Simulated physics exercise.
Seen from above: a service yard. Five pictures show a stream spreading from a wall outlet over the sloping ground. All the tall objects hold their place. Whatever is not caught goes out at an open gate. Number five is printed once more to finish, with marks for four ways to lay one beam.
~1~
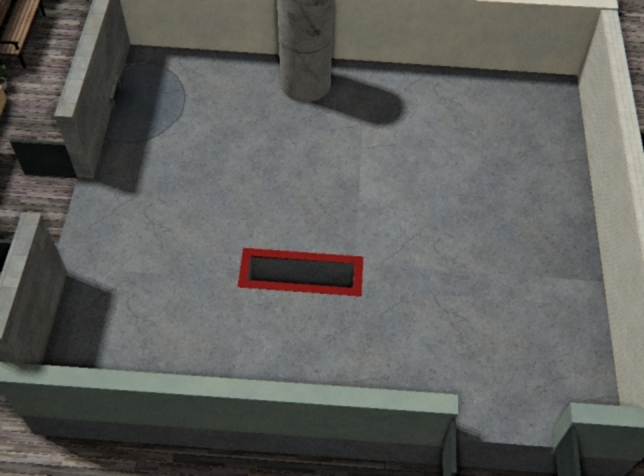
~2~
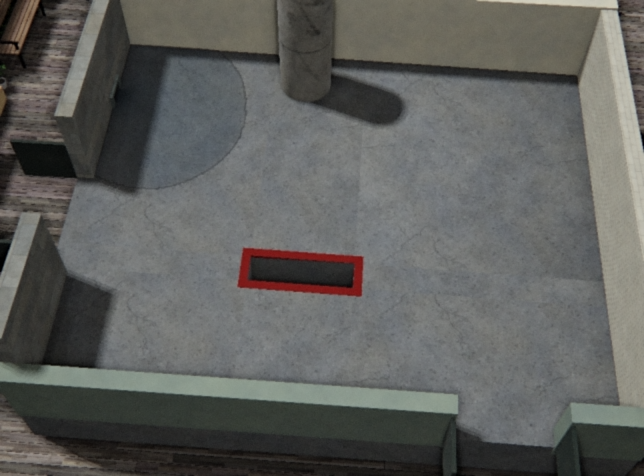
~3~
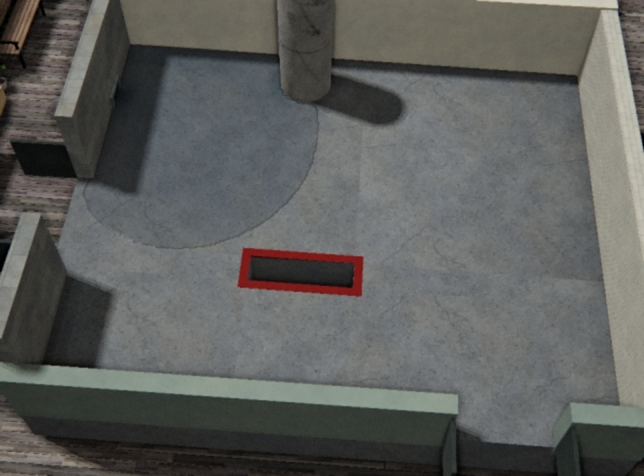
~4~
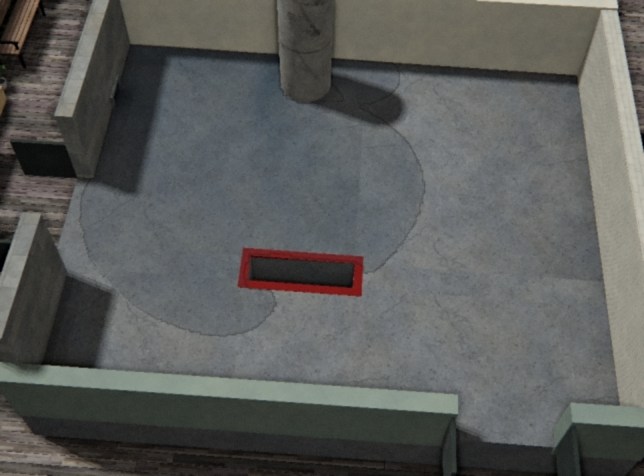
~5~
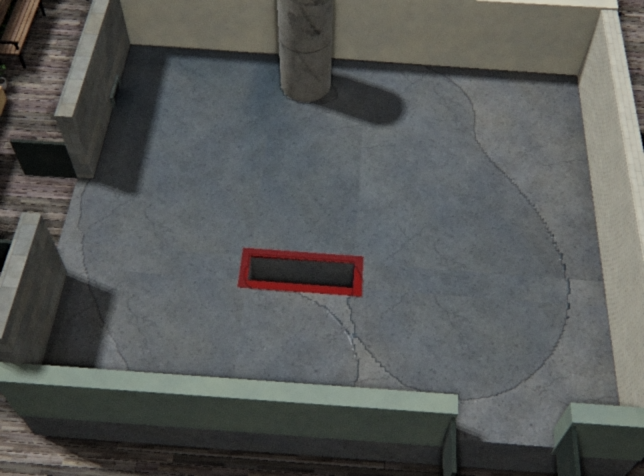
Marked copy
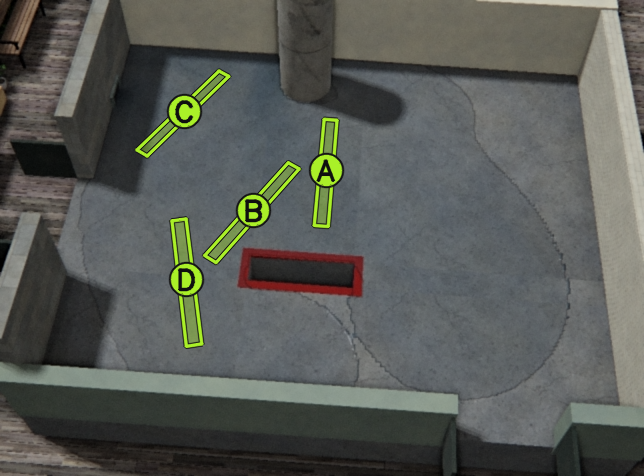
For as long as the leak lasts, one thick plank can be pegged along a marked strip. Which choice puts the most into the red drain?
Best: A.
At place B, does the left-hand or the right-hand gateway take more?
The right one.
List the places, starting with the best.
A, D, C, B.
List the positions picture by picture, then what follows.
In the first picture, outfall at (115, 92); red drain at (301, 272); open gate at (501, 425); open gate at (81, 223); 3 % of the ground under water, visible out to (159, 129); red drain still dry.
In the second picture, 12 % of the ground under water, visible out to (239, 126); red drain still dry.
In the third picture, 24 % of the ground under water, visible out to (295, 183); red drain still dry.
In the fourth picture, 41 % of the ground under water, visible out to (417, 202); red drain taking water.
In the fifth picture, 68 % of the ground under water, visible out to (527, 373); red drain taking water.
In lime, A from (321, 225) to (330, 119); B from (210, 259) to (293, 165); C from (142, 152) to (223, 73); D from (179, 219) to (194, 345).
If A is chosen, about 63 % of the stream goes into the red drain, about 35 % out by the gates.
If B is chosen, about 3 % of the stream goes into the red drain, about 92 % out by the gates.
If C is chosen, about 20 % of the stream goes into the red drain, about 78 % out by the gates.
If D is chosen, about 36 % of the stream goes into the red drain, about 63 % out by the gates.
